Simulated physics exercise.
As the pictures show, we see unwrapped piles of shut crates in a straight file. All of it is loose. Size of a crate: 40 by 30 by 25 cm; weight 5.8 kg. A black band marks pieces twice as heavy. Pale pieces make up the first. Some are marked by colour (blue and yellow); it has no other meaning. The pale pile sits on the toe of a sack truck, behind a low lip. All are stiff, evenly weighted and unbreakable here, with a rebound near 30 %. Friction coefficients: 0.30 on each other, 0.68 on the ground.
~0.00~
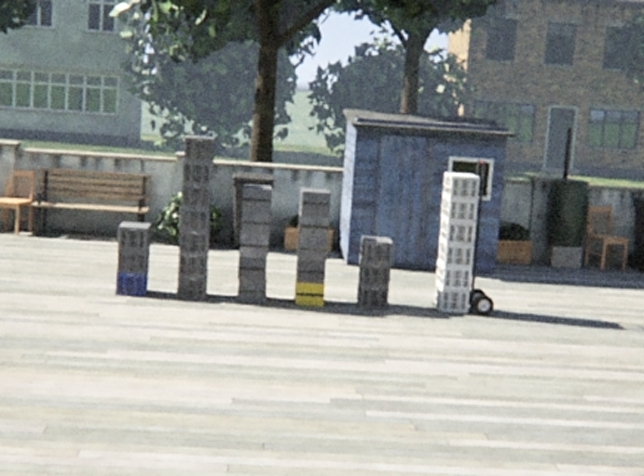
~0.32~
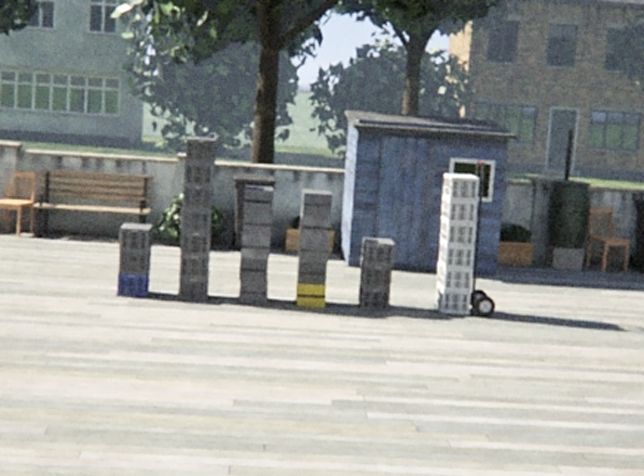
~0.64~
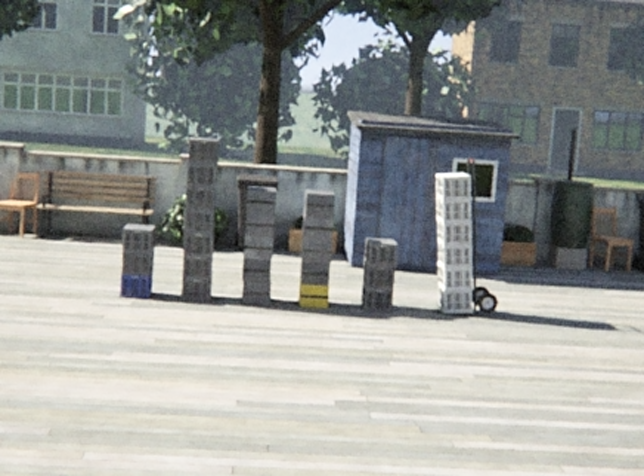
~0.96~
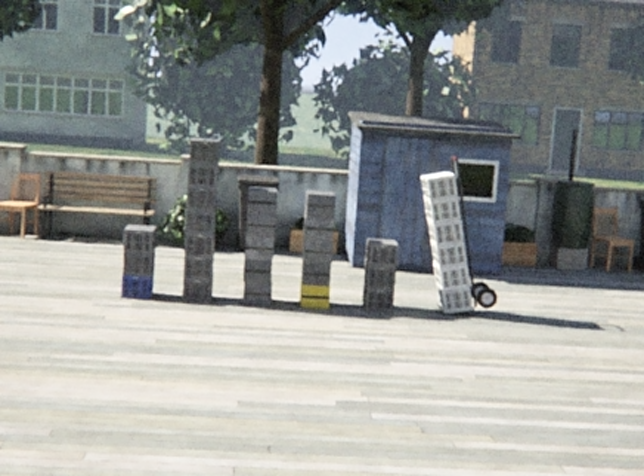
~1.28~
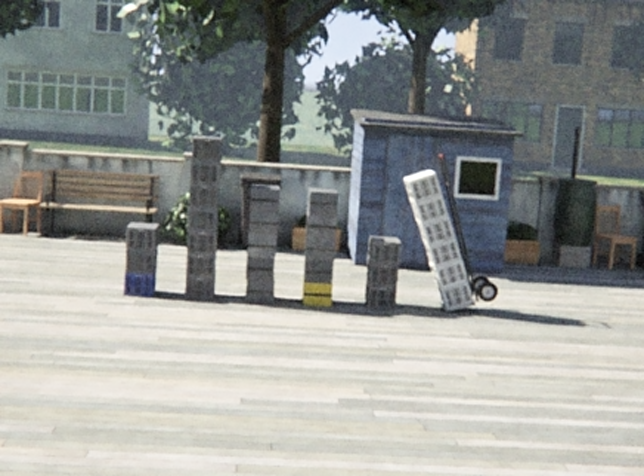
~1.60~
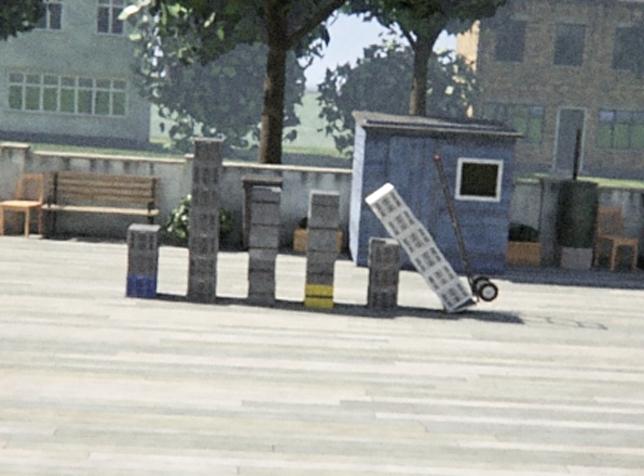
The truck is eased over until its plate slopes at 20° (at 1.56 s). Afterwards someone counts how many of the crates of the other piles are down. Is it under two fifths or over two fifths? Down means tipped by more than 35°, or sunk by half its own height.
The part is fewer than two in five.
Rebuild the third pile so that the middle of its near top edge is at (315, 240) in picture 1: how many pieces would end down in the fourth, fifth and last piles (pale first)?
Then fourth 0, fifth 0, last 0.
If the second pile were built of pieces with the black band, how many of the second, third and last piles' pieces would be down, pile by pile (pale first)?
In that case second 0, third 0, last 0.
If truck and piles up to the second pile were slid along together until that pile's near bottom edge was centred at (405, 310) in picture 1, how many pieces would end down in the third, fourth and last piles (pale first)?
Then third 0, fourth 0, last 0.
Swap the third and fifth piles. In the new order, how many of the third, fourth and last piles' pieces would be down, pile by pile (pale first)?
Then third 0, fourth 0, last 0.
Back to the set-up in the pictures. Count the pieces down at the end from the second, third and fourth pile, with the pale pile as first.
Pieces: Second 0, third 0, fourth 0.
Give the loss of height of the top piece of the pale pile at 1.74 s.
Roughly 40 cm.
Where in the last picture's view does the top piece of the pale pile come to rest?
Around (344, 282).
By 1.74 s, 5 of the pale pile down; none of the 23 other crates down, 1 disturbed.
By 2.04 s, 6 of the pale pile down; none of the 23 other crates down, 5 disturbed.
When it is over (2.8 s), 6 of the pale pile down; none of the 23 other crates down, 5 disturbed; yellow crate unmoved; blue crate unmoved. That is 0 per cent. In pixels of the last frame, middles, yellow crate near (319, 293), blue crate near (142, 284).
